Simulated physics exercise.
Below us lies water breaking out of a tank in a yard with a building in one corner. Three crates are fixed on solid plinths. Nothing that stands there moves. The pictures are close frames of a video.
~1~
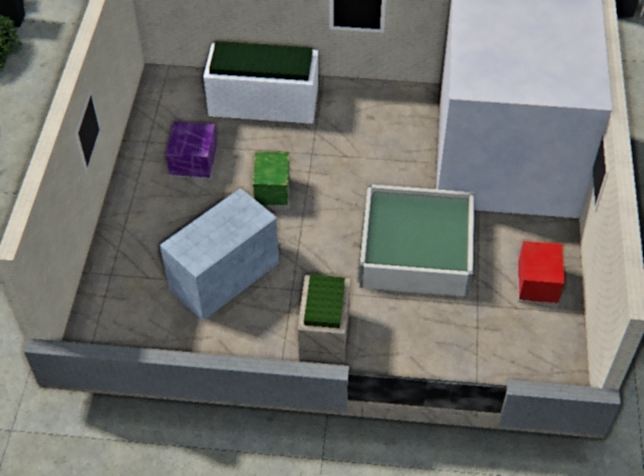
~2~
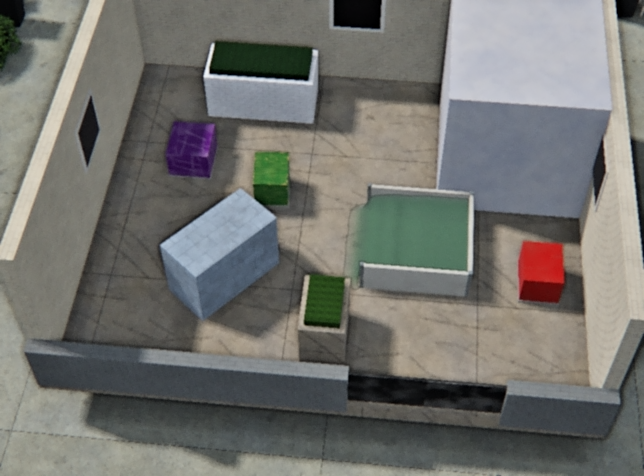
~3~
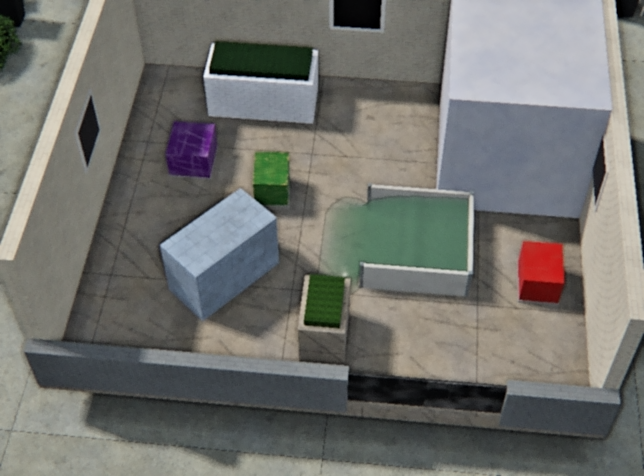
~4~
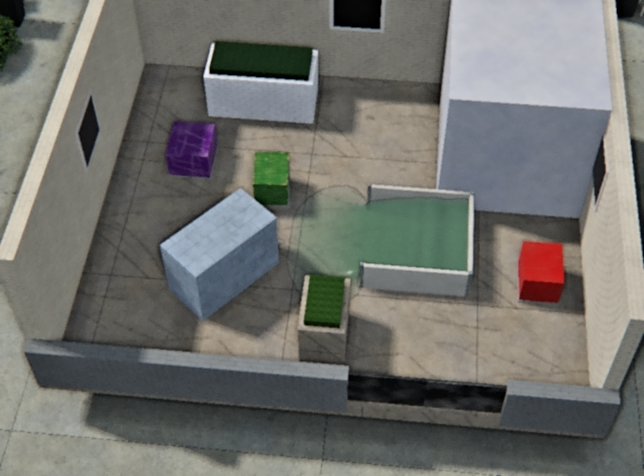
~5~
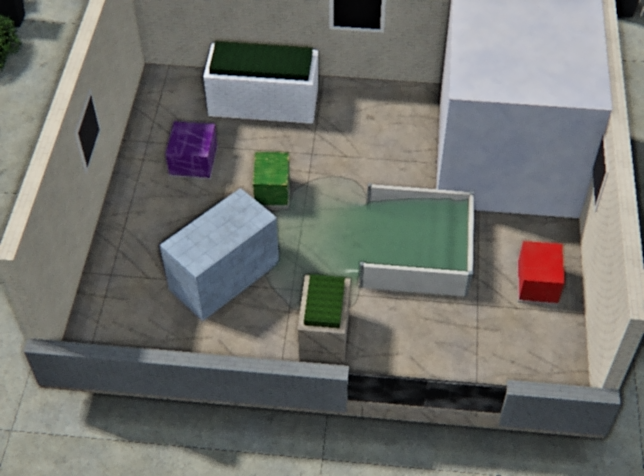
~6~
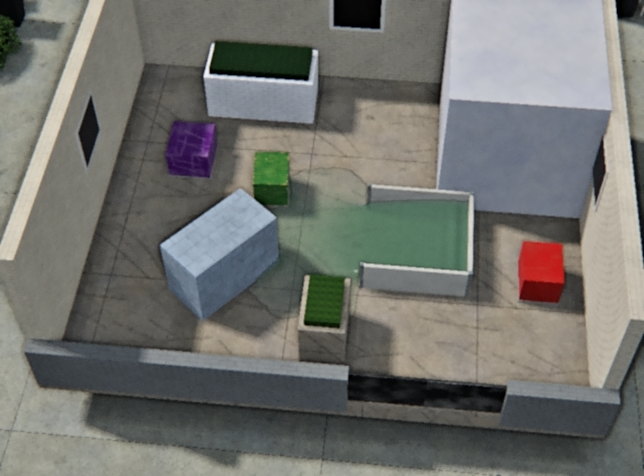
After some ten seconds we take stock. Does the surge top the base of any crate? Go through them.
In the end: The red crate escapes dry; the purple crate is wetted; the green crate is wetted.
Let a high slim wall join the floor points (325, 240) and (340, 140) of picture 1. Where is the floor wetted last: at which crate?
The red-painted one.
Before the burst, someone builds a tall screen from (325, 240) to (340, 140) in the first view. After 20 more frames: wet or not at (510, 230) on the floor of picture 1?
There: No water.
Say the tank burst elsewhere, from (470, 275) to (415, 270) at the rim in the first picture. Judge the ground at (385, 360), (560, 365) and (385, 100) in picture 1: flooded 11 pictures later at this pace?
In turn: Awash, flooded, free of water.
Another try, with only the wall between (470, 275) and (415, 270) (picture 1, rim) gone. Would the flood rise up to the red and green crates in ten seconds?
Then: Red gets wet; green remains dry.
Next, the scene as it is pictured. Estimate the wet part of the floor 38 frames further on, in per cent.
Close to 70 %.
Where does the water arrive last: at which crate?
I say the red one.
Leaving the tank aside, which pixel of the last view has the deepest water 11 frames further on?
Roughly at (268, 217).
A moment on, water covers 20 % of the floor; the red crate not reached, the purple crate not reached, the green crate water round its plinth.
Next, water covers 35 % of the floor; the red crate not reached, the purple crate water round its plinth, the green crate water round its plinth.
Then, water covers 55 % of the floor; the red crate not reached, the purple crate water round its plinth, the green crate water round its plinth.
Later, water covers 70 % of the floor; the red crate not reached, the purple crate water round its plinth, the green crate water round its plinth.
In the end, water covers 85 % of the floor; the red crate stayed above the water, the purple crate was topped, the green crate was topped.
